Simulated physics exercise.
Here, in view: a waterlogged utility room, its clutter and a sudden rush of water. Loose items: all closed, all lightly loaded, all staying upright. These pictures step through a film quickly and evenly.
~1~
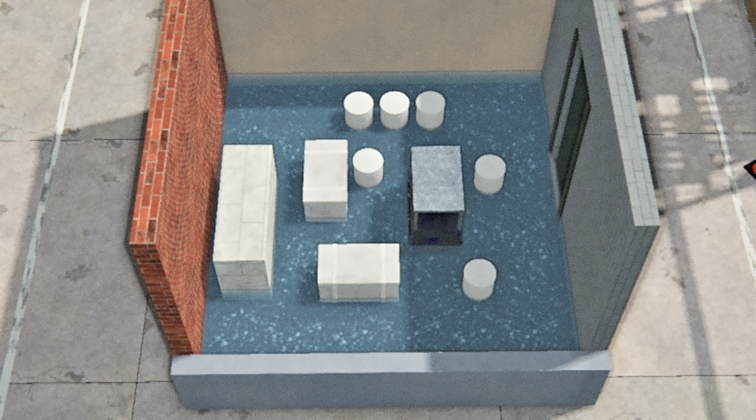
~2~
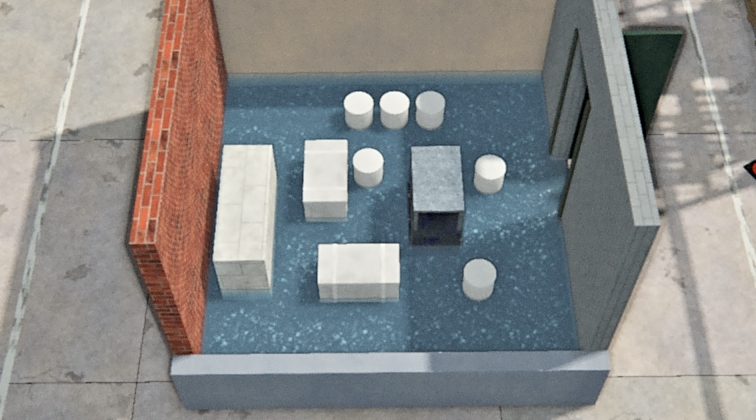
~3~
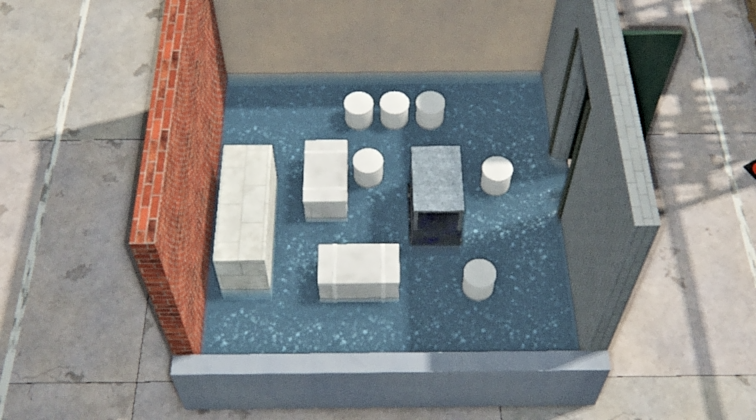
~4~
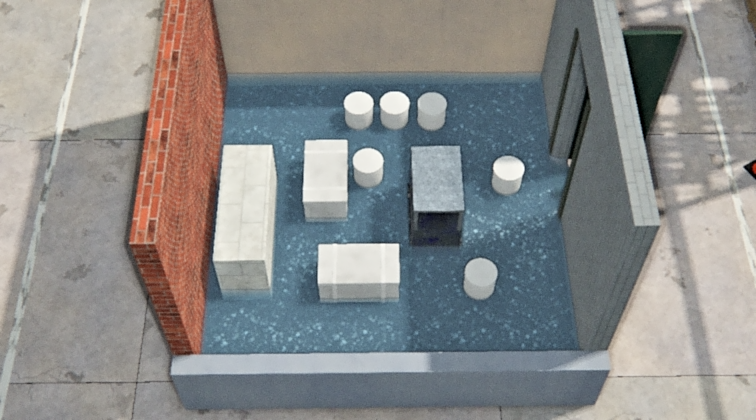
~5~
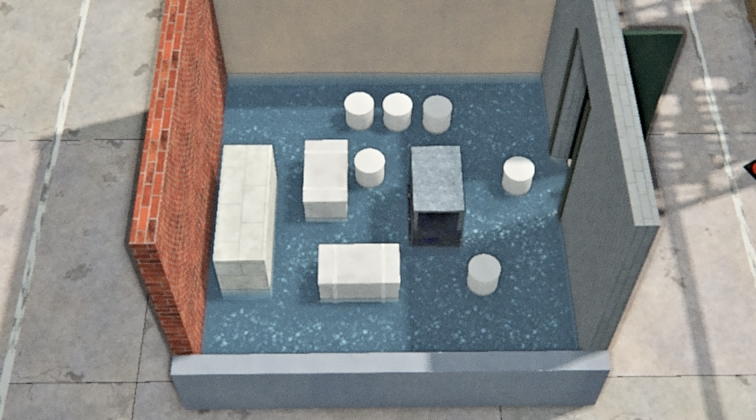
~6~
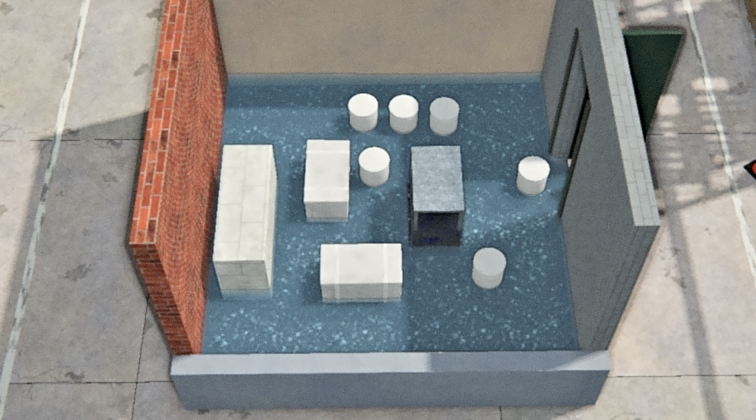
A green door swings open on the right, and white pails drift slowly toward it.
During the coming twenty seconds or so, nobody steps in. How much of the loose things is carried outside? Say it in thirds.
The way it goes, two or more in three of the loose things get out.
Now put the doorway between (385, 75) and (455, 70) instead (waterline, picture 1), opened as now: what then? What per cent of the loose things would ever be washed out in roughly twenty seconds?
Roughly 80 in a hundred.
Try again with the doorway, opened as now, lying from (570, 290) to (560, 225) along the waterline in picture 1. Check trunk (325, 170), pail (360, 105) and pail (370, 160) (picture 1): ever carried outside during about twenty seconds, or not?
First never exits, second never exits, third never exits.
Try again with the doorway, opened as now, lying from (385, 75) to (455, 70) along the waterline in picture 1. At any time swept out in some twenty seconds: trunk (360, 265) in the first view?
Remains.
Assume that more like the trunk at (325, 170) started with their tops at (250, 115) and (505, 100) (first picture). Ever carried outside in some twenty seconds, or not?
Going one by one, the first is retained and the second lost.
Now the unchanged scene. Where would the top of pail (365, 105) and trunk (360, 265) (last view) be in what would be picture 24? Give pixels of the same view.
Estimated: (447, 108); (430, 263).
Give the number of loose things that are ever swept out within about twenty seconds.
6.
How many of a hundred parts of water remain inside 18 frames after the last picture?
Close to 70 percent of it stays.
A moment on, 1 of 8 are out; 7 afloat.
Next, 3 of 8 are out; 5 afloat.
Later, 6 of 8 are out; 2 afloat.
In the end, 6 of 8 are out; 2 afloat.
